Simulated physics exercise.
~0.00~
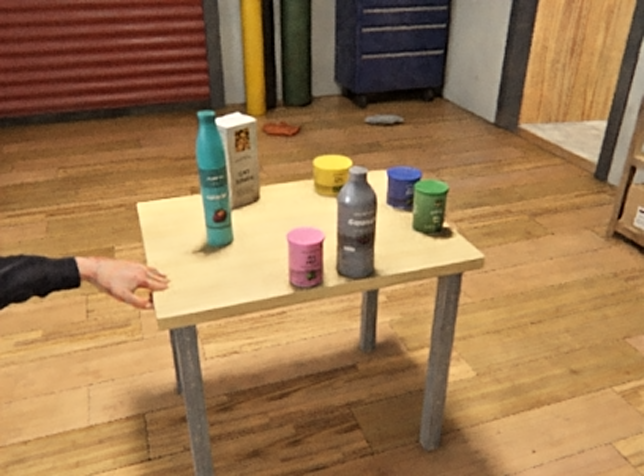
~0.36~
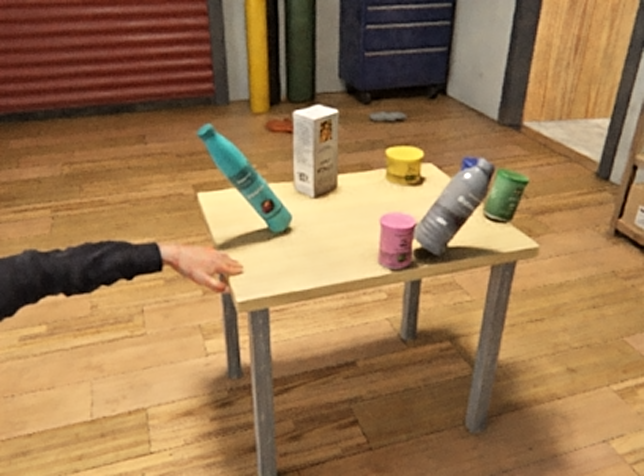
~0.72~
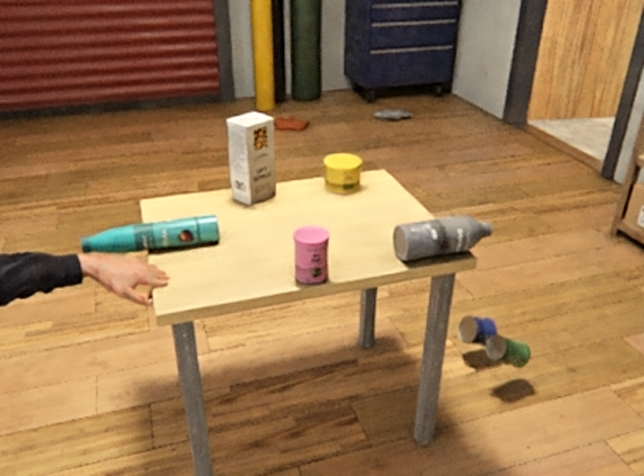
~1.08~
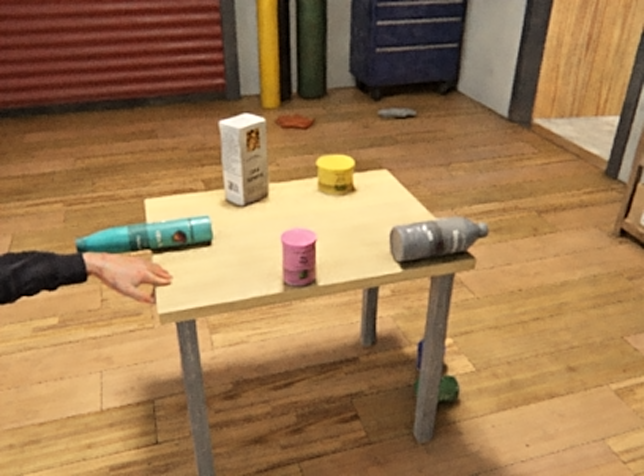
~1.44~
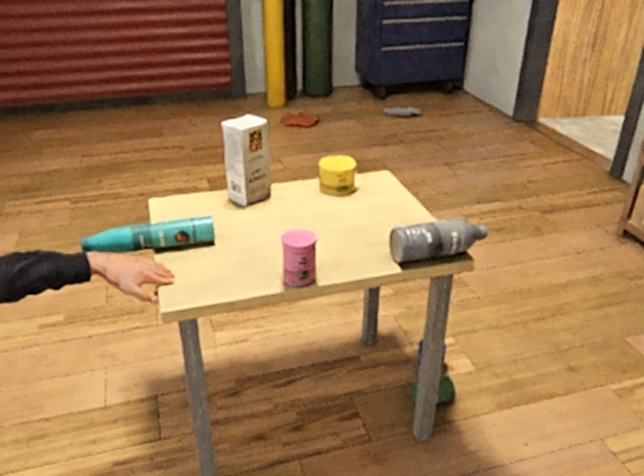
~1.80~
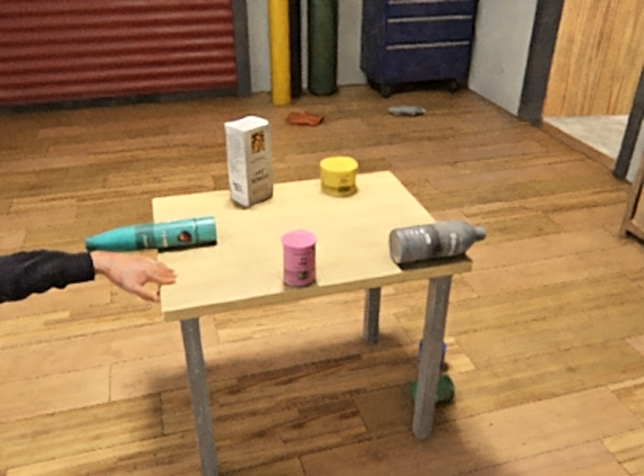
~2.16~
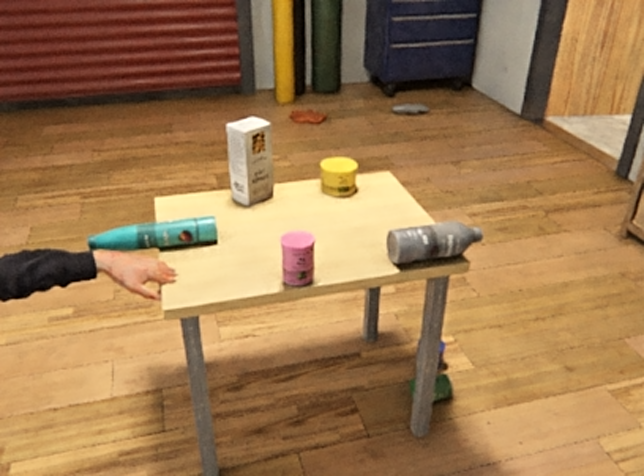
To begin with, a hand rests at the left edge of a pale wooden table holding two upright bottles, a white carton, a yellow tub and several tins. The table shifts to the right, and the turquoise and grey bottles tilt while the green tin leans at the right edge. The table then jerks back left, both bottles tip onto their sides, and the blue and green tins drop off the right side. The tins settle on the floor by a right table leg. At the end, the turquoise bottle lies out past the left edge beside the hand, the grey bottle lies on the right, and the pink tin, carton and tub still stand.
